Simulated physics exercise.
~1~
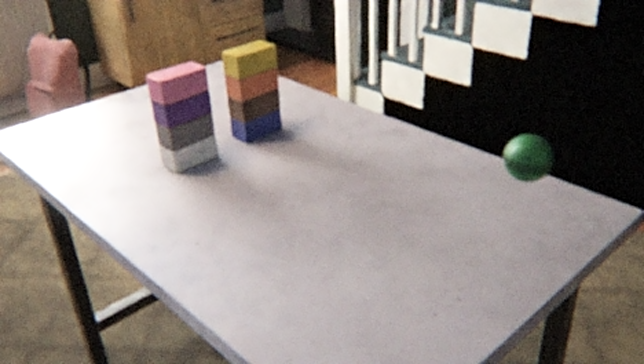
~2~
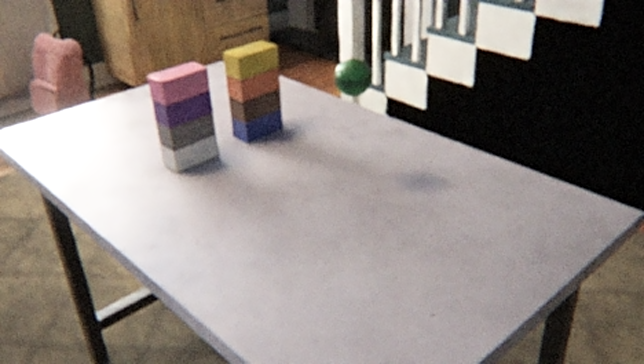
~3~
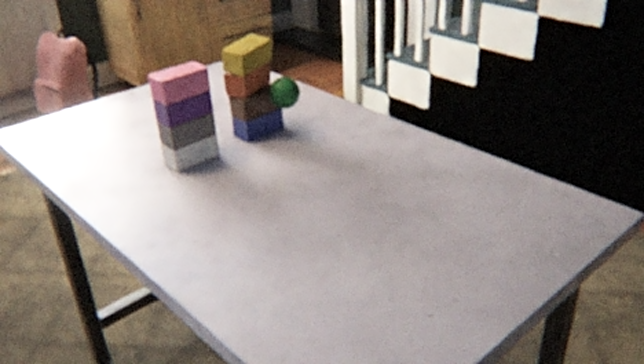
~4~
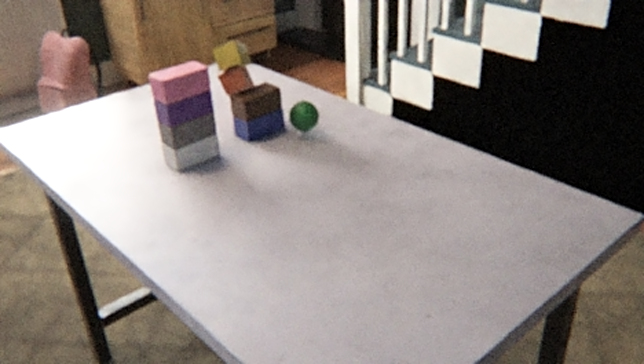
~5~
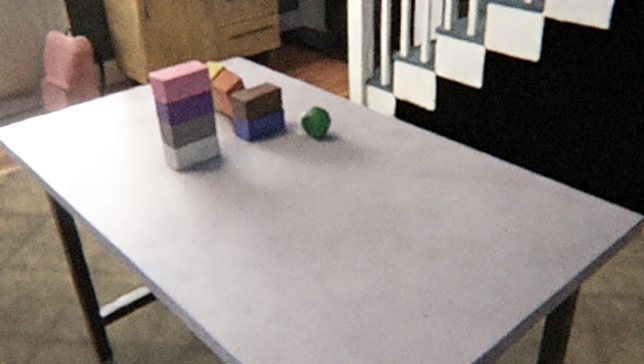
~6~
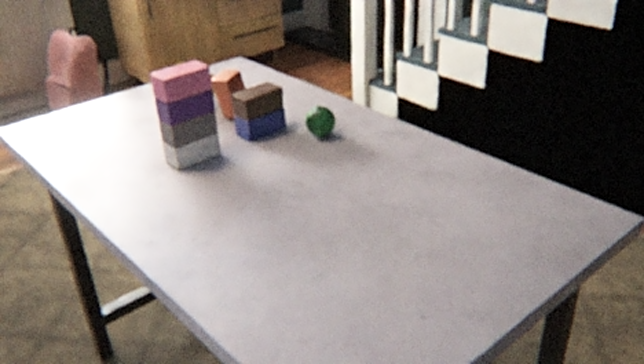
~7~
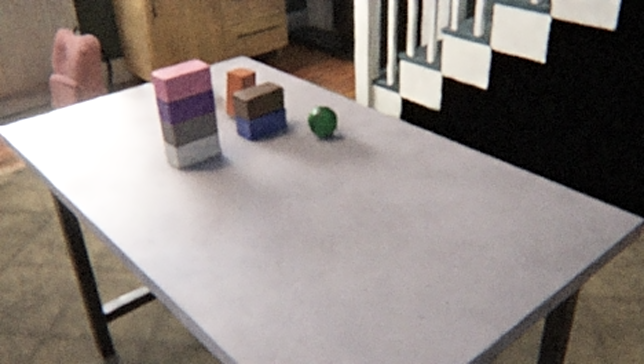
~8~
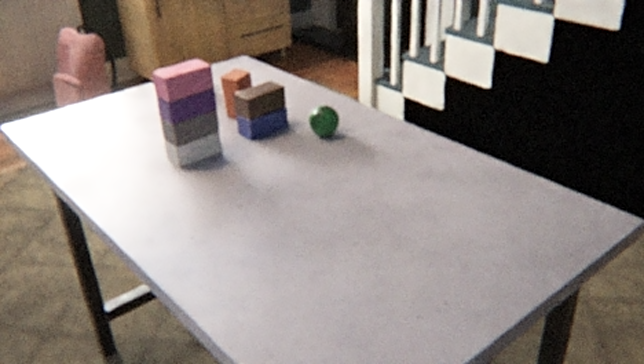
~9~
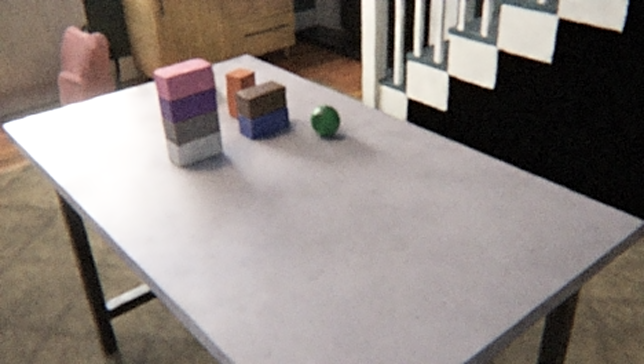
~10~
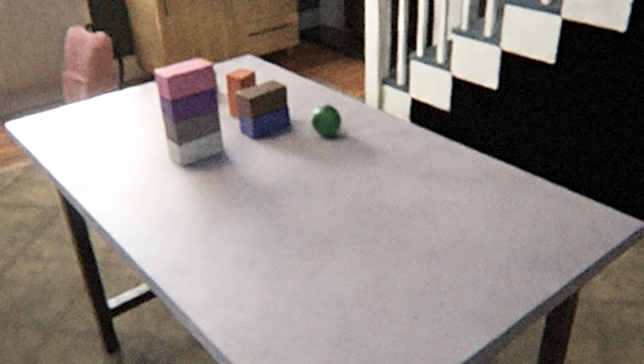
A green ball flies left into the right-hand stack, knocking off its yellow and orange blocks.
